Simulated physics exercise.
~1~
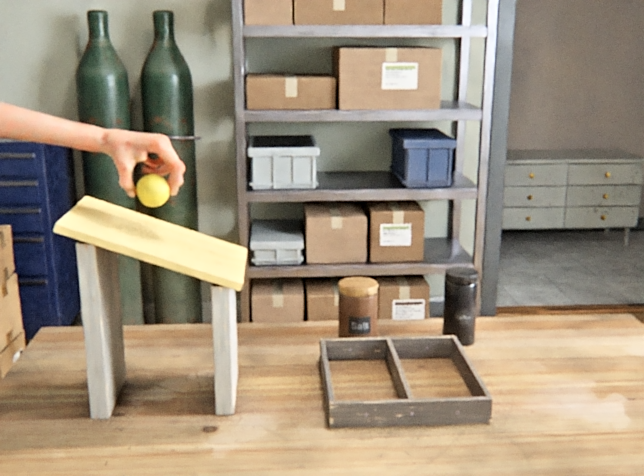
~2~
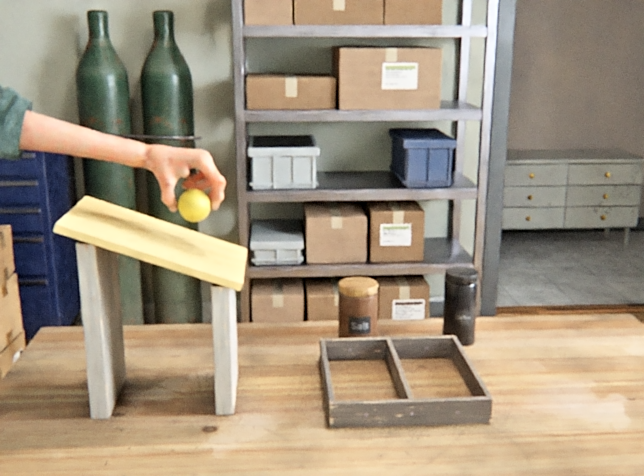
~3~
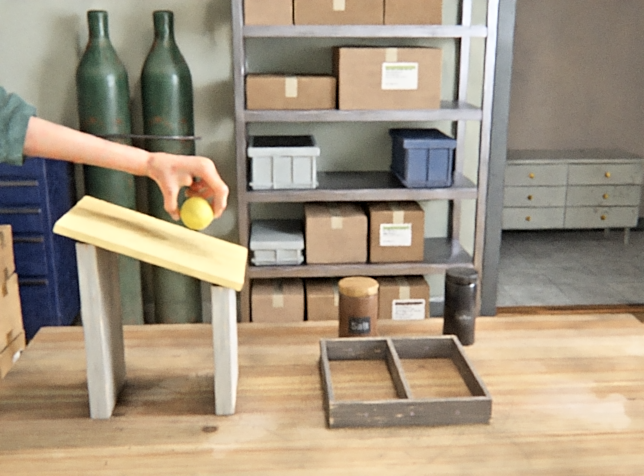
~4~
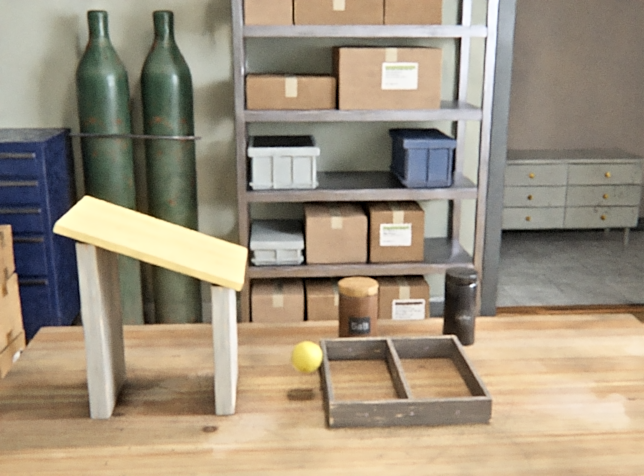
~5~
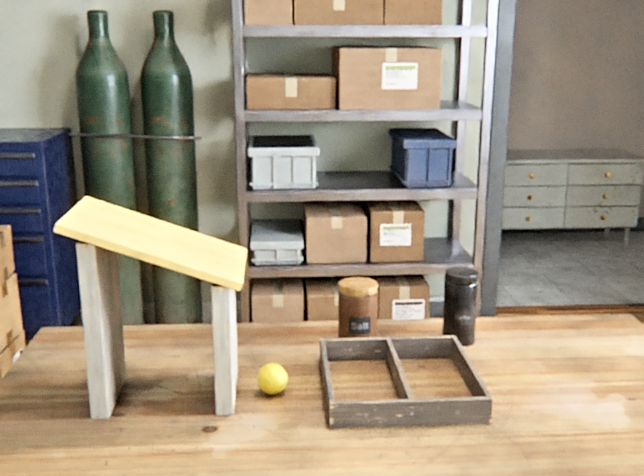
A yellow lemon is held by a hand above the upper part of a sloping yellow board, which rests on two grey supports on a wooden table. The hand carries it to the right, over the lower half of the slope, and lowers it slightly towards the surface. Once let go, the lemon is next seen beyond the board, up against the left side of a dark two-bay tray, with the hand gone. It then moves back left and ends on the tabletop between board and tray, outside both bays, while the brown and black jars stay put.
